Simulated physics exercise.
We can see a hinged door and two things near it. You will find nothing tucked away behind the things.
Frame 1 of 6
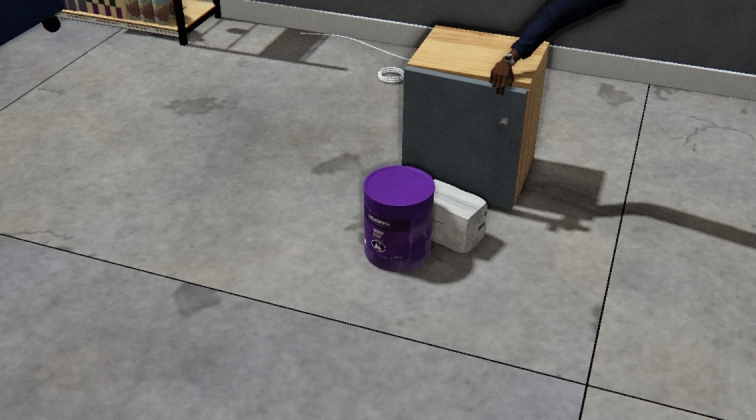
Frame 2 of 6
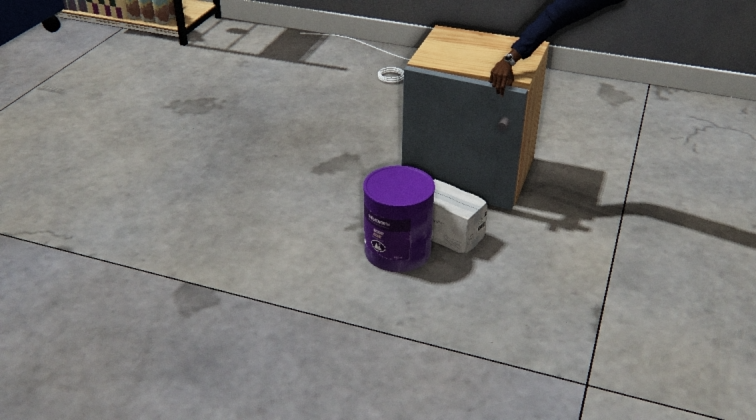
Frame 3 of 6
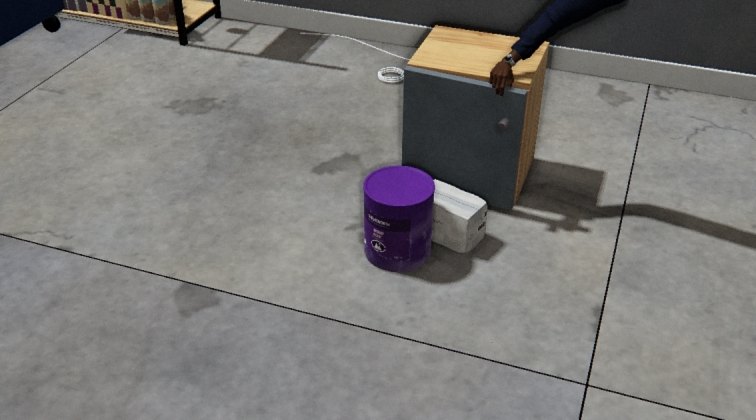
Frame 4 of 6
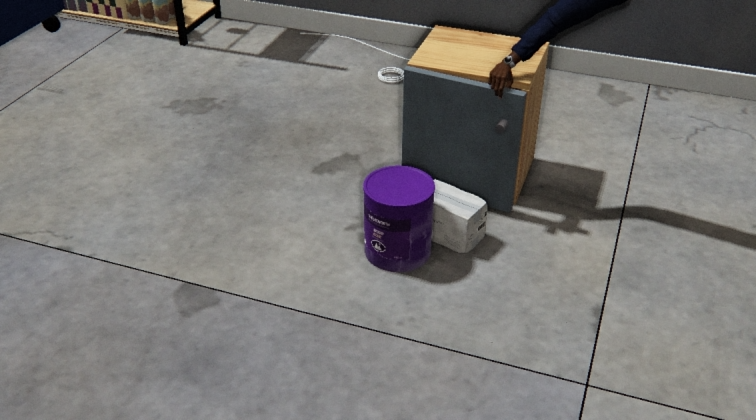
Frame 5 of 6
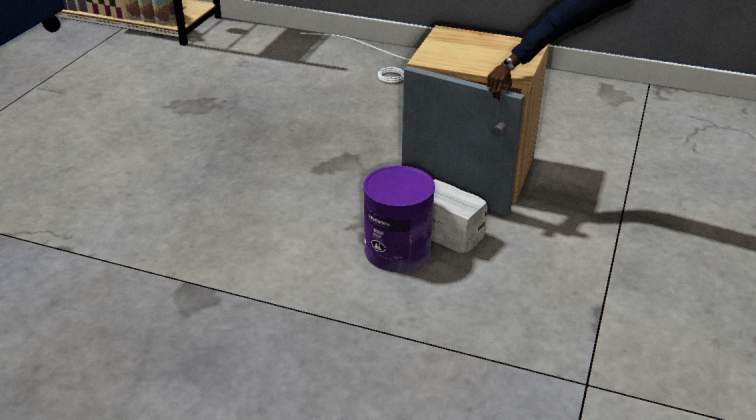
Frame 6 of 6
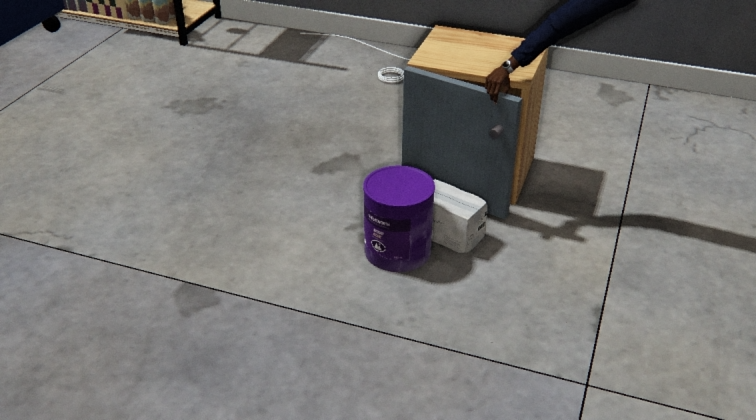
On a concrete floor, a hand slowly pulling a small cabinet's grey door slightly open behind a purple tub and white parcel.
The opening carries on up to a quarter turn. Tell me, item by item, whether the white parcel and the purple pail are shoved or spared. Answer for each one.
Outcome: The white parcel is shoved, the purple pail is shoved.
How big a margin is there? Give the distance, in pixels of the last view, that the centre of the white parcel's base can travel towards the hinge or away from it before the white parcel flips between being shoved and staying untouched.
About 52 pixels to the right.
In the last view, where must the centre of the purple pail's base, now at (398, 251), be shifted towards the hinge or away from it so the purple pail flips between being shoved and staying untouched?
Tipping point: Around (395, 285).
Then, 1.30 s past the last view, door 53° open; white parcel travelled about its own width near (414, 225); purple pail travelled a little near (365, 226).
Finally, the white parcel gets knocked, near (342, 222); the purple pail gets knocked, near (284, 223).
